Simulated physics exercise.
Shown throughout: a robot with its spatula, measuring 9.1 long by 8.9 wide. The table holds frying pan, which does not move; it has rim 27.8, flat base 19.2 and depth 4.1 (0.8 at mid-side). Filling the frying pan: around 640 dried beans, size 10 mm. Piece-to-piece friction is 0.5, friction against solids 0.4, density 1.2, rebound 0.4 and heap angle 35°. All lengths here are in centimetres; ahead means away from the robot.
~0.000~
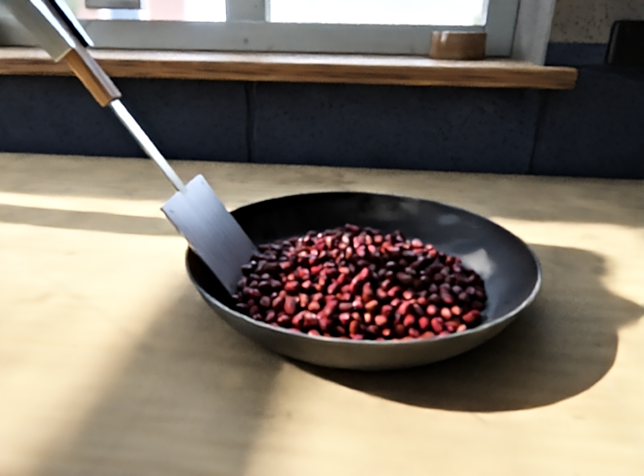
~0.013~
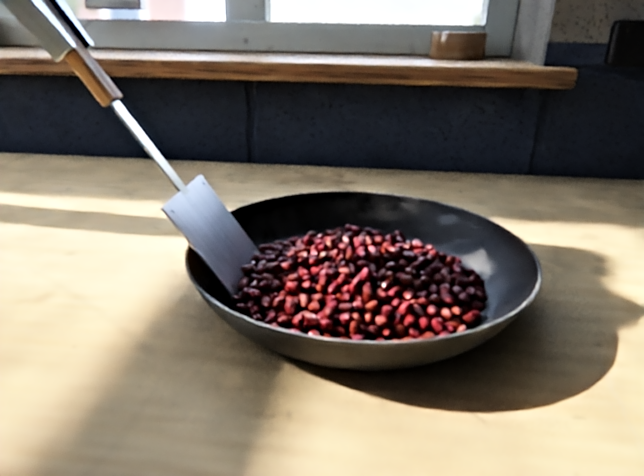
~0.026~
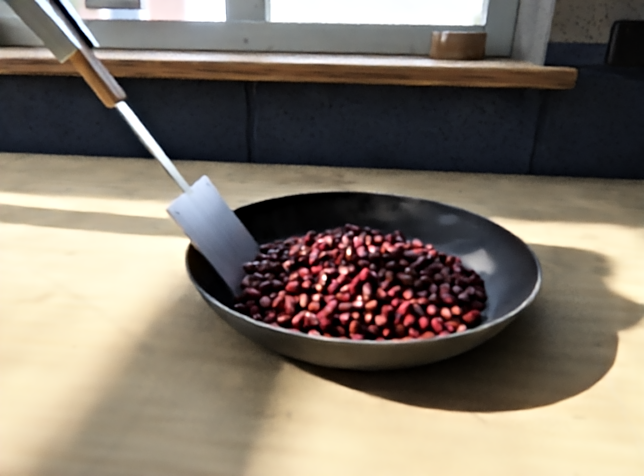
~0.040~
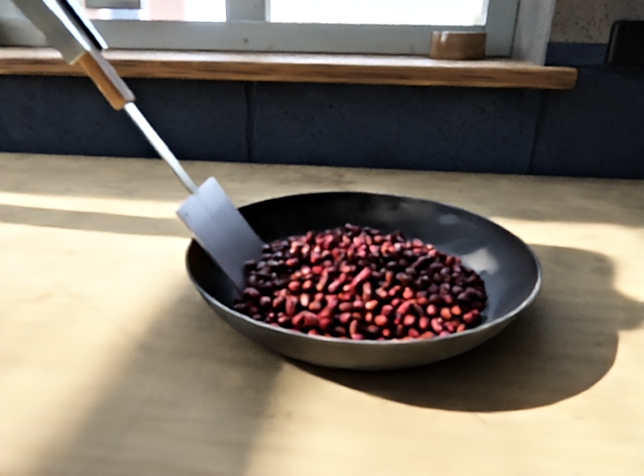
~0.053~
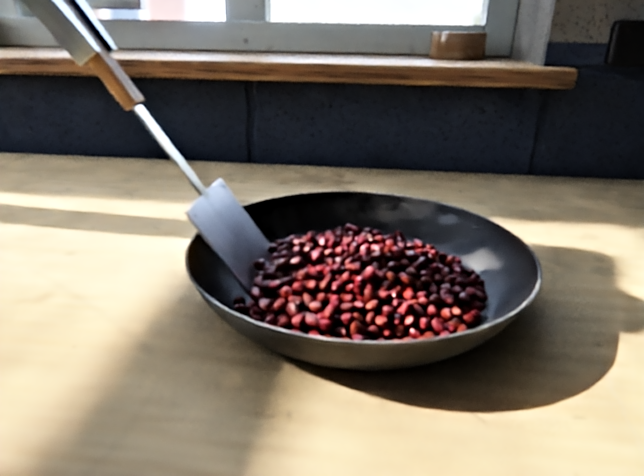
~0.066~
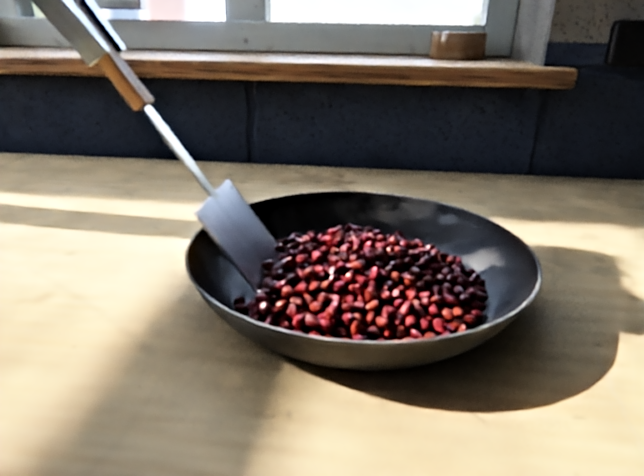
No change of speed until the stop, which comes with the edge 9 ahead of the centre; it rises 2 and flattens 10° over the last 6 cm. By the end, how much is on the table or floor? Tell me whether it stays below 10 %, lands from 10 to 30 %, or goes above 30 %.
It stays below 10 %.
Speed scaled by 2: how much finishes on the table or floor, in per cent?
I'd put it at about 20 per cent.
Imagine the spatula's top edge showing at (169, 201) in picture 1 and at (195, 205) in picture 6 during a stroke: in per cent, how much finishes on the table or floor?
Around 5 per cent finishes on the table or floor.
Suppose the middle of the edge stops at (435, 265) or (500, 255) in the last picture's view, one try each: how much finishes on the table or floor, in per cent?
About 0 and 25 per cent.
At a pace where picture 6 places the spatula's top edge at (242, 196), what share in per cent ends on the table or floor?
Roughly 20 per cent.
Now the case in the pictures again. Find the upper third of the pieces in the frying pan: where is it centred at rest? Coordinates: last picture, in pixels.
Close to pixel (485, 261).
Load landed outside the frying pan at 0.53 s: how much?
5 %.
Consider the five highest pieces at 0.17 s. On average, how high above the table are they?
Roughly 3 centimetres.
After 0.17 s, sloping 55°, highest piece 4 above the table; 643 in the frying pan.
After 0.28 s, sloping 52°, highest piece 5 above the table; 643 in the frying pan.
After 0.53 s, sloping 45°, highest piece 5 above the table; 601 in the frying pan, 42 on the table or floor.
After 1.58 s, sloping 45°, highest piece 5 above the table; 599 in the frying pan, 44 on the table or floor.
In the end, 599 in the frying pan, 44 on the table or floor. That is 7 % on the table or floor.
